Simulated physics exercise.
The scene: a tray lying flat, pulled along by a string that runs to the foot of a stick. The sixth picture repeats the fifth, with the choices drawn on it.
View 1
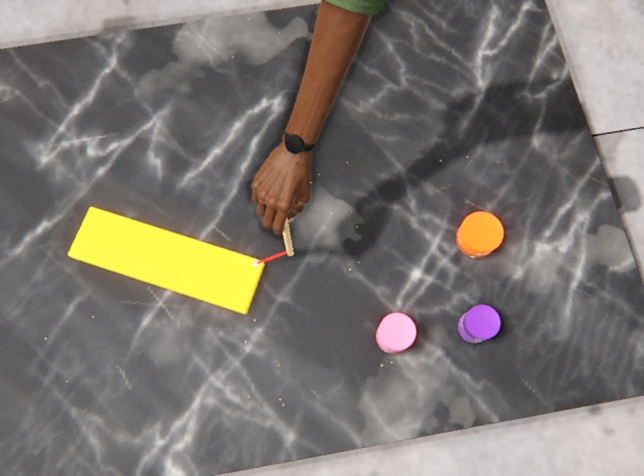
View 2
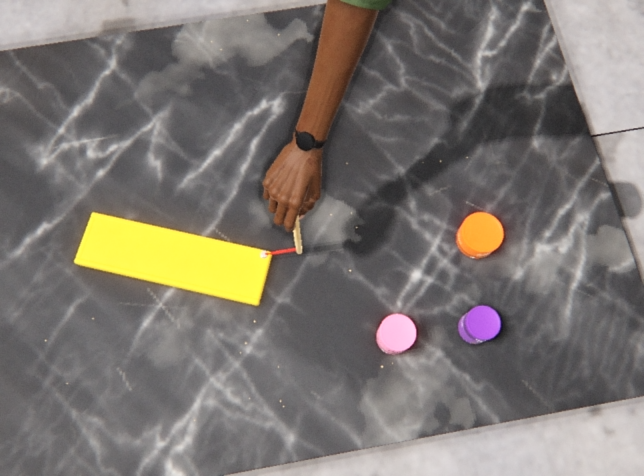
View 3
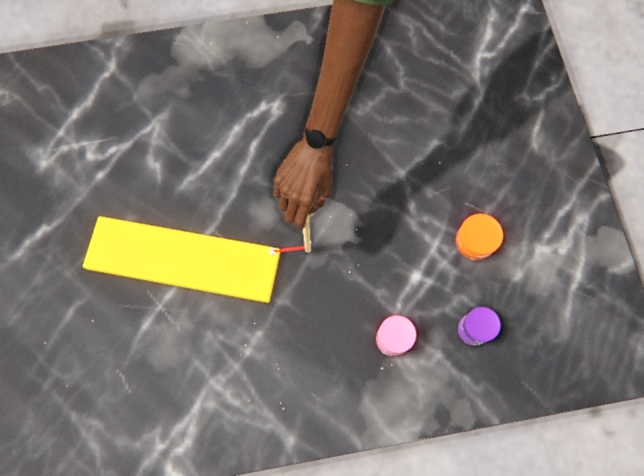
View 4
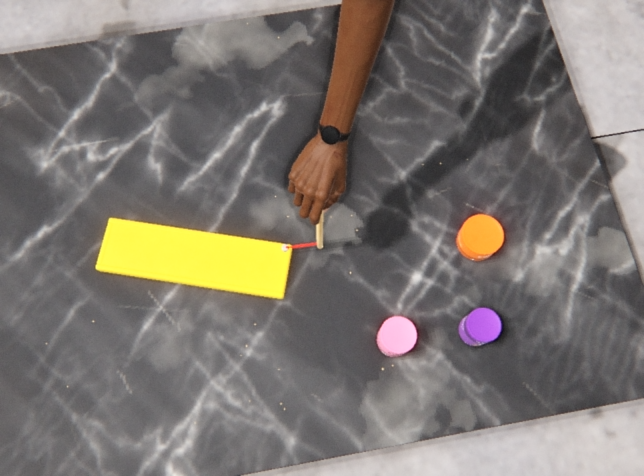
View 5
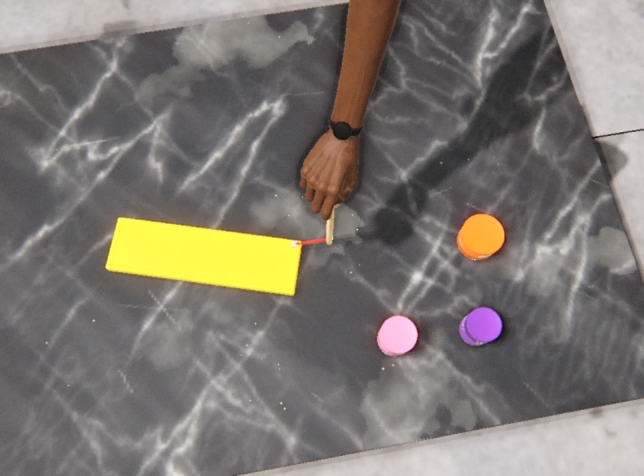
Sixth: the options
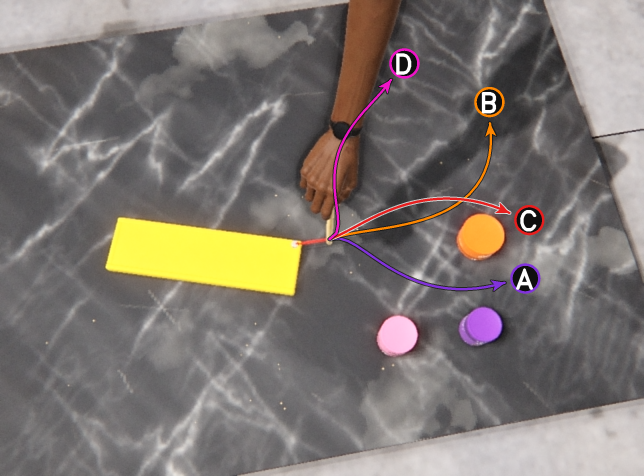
In this clip, a hand holding a small stick pulls a flat yellow tray by a short red string slowly to the right across a dark marble surface, while the orange tub, pink jar and purple jar stay still.
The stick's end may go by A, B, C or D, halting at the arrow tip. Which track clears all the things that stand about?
Line D does it.
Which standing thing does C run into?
It meets the orange tub.
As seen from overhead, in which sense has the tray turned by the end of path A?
On that path, clockwise.
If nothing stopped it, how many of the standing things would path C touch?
In all, one.
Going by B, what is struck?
The orange tub.
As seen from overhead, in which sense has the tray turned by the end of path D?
On that path, anticlockwise.
On the marked copy, A from (329, 239) via (417, 281) to (505, 283); B from (329, 239) via (449, 209) to (490, 123); C from (329, 239) via (416, 202) to (510, 213); D from (329, 239) via (341, 146) to (391, 80).
With D. Early on, foot of the stick (334, 176), middle of the tray (229, 237).
Further on, foot of the stick (357, 120), middle of the tray (271, 196).
At the end, foot of the stick (392, 79), middle of the tray (314, 156); nothing has been touched.
As for the rest, A meets the pink jar and purple jar; B meets the orange tub; C meets the orange tub.
